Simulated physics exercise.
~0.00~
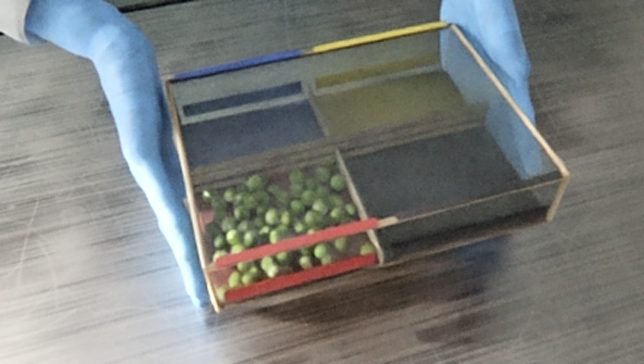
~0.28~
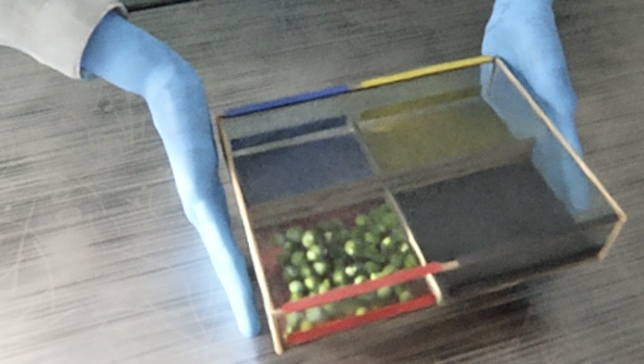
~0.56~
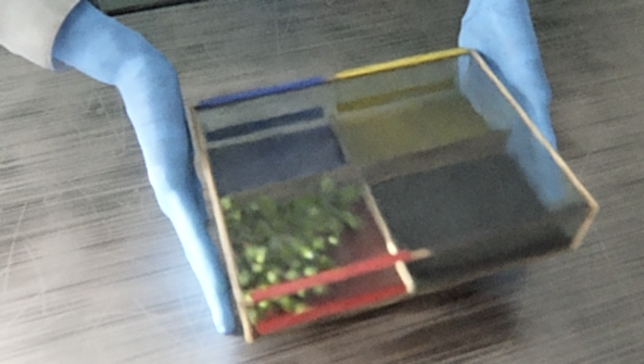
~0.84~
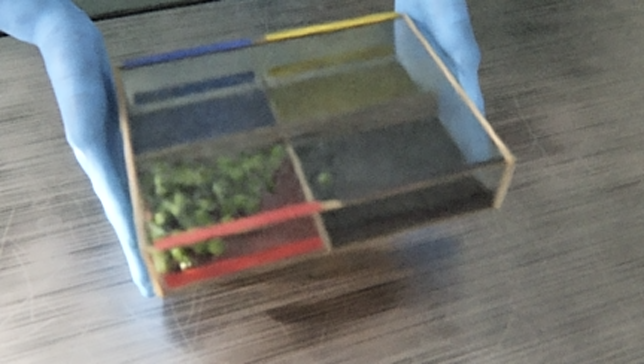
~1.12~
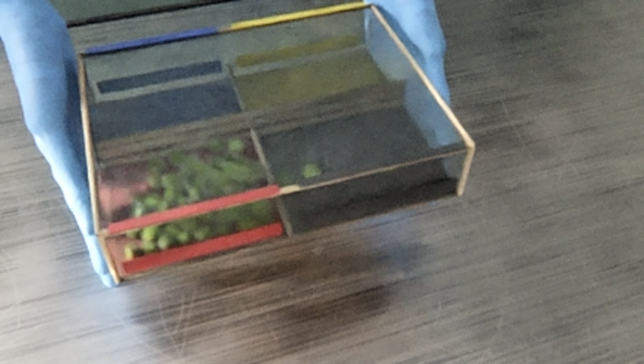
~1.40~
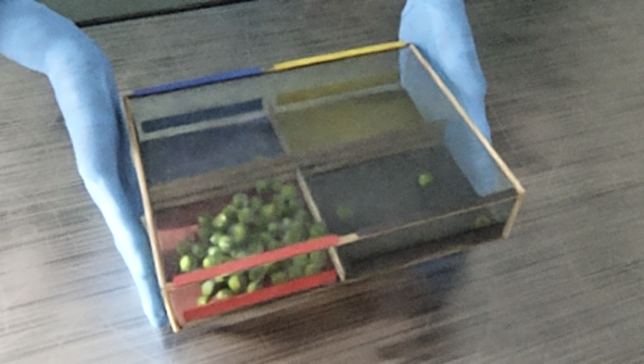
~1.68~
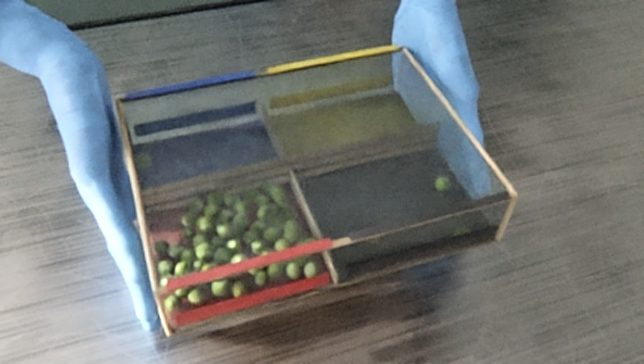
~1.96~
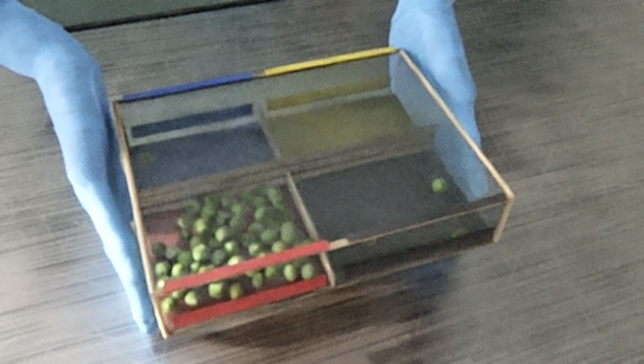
On a dark, streaked tabletop seen from above at an angle, two blue-gloved hands hold a shallow clear box by its left and right sides. It has four compartments, with blue at back left, yellow at back right, red at front left and black at front right, and a heap of small green olives fills the red one. The hands move the box right and toward the viewer, then back left and away, and the olives blur and shift. One olive crosses into the black section. The box returns slightly nearer and settles, with nearly all the olives still in red.
